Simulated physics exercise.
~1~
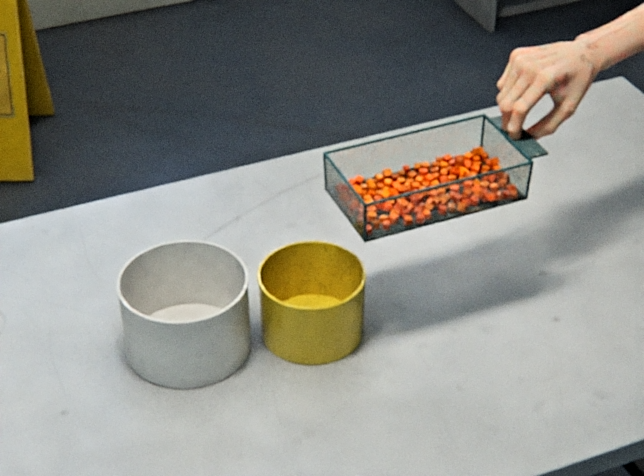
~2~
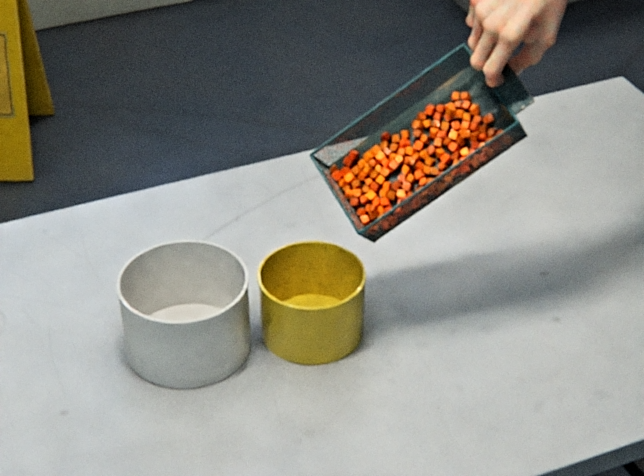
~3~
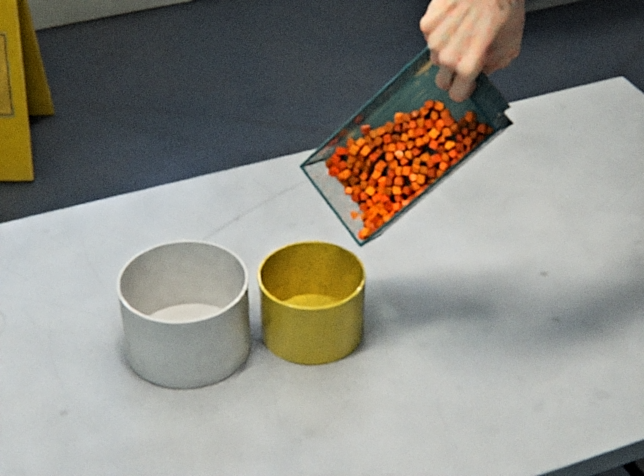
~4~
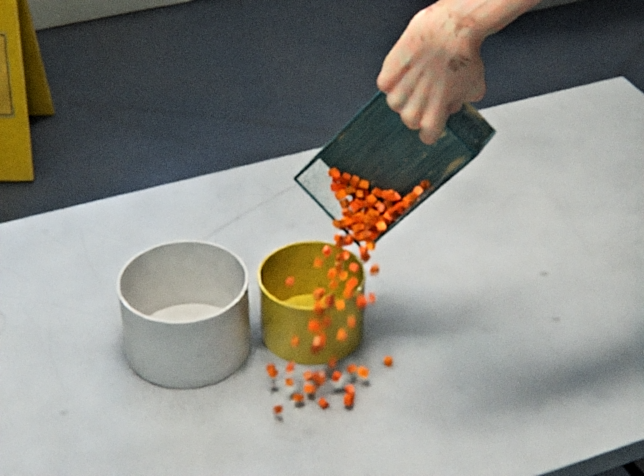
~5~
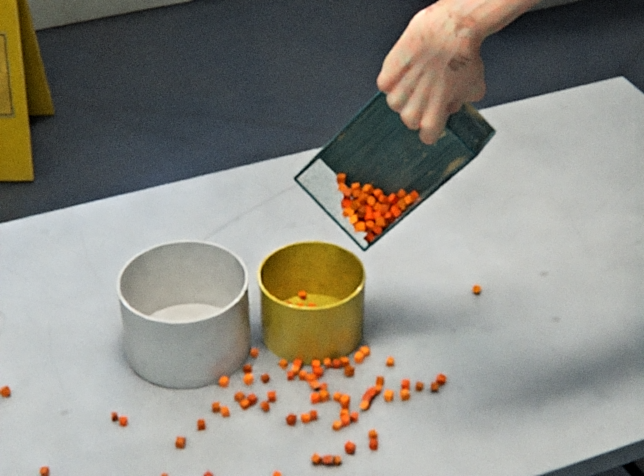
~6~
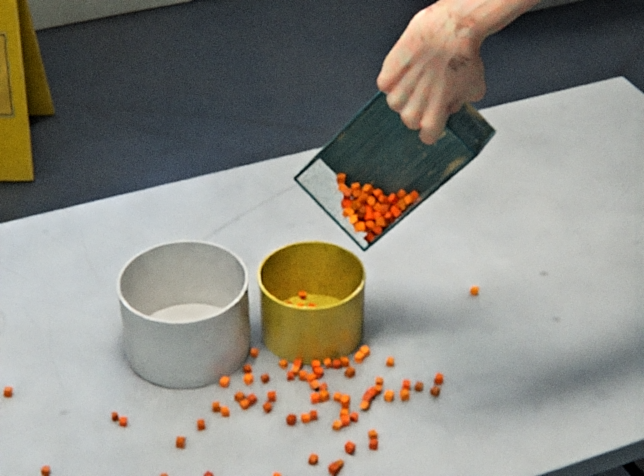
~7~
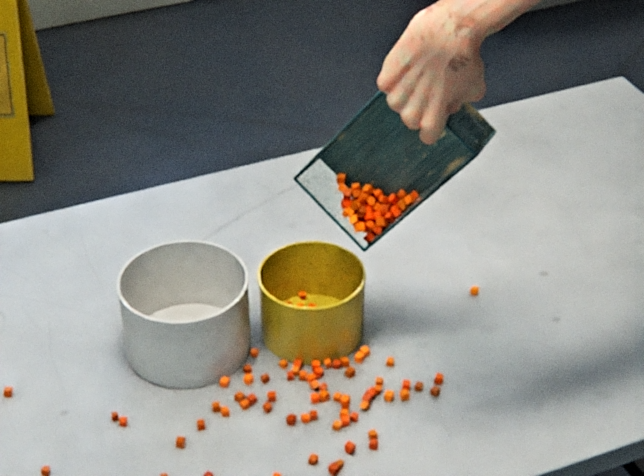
Orange carrot cubes spilling from a hand-tilted clear box, mostly missing the yellow pot and scattering across the table, some staying boxed.
